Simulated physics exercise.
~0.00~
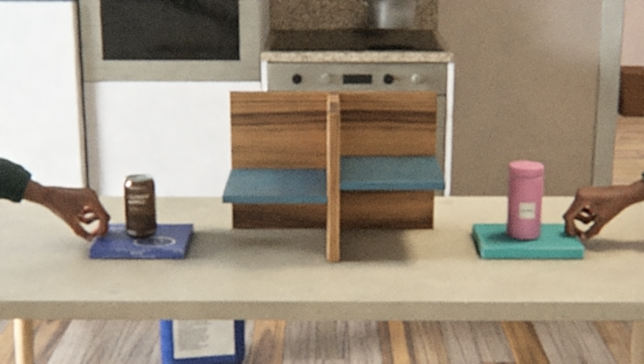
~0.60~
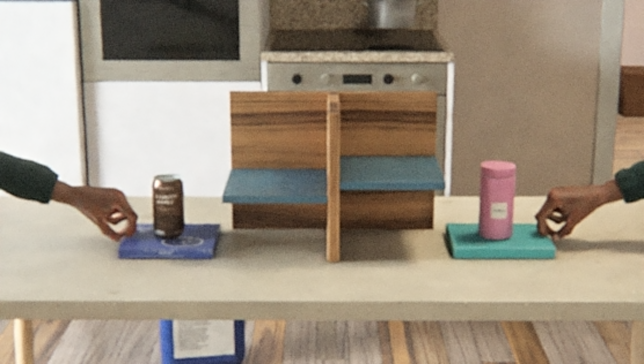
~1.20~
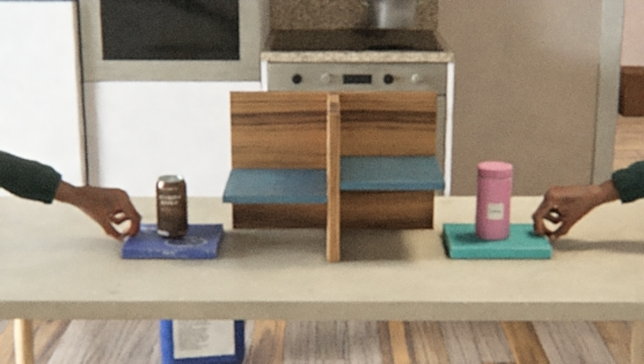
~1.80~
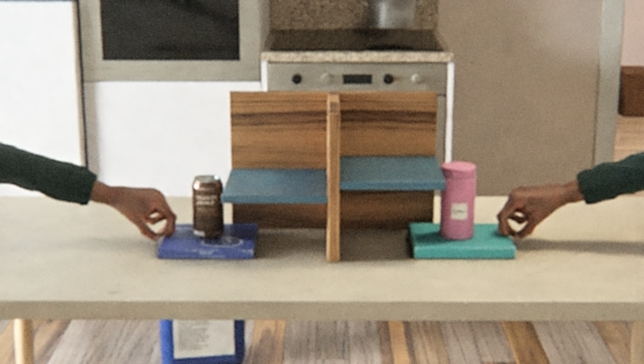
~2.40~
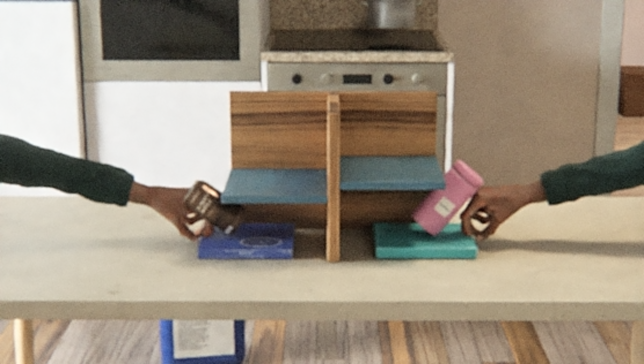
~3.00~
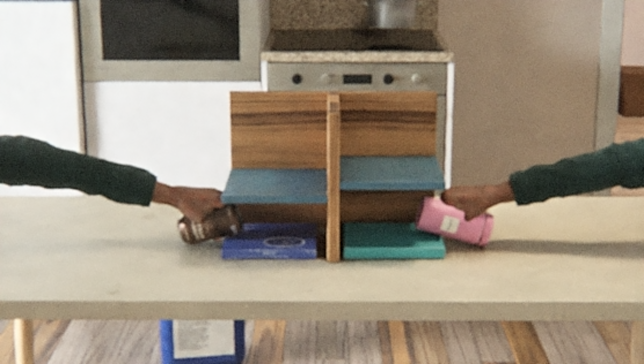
A brown can on a blue packet and a pink jar on a turquoise tray were pushed by two hands toward a wooden rack from opposite sides, but both hit the shelves, tilted back and toppled sideways while their bases slid underneath.
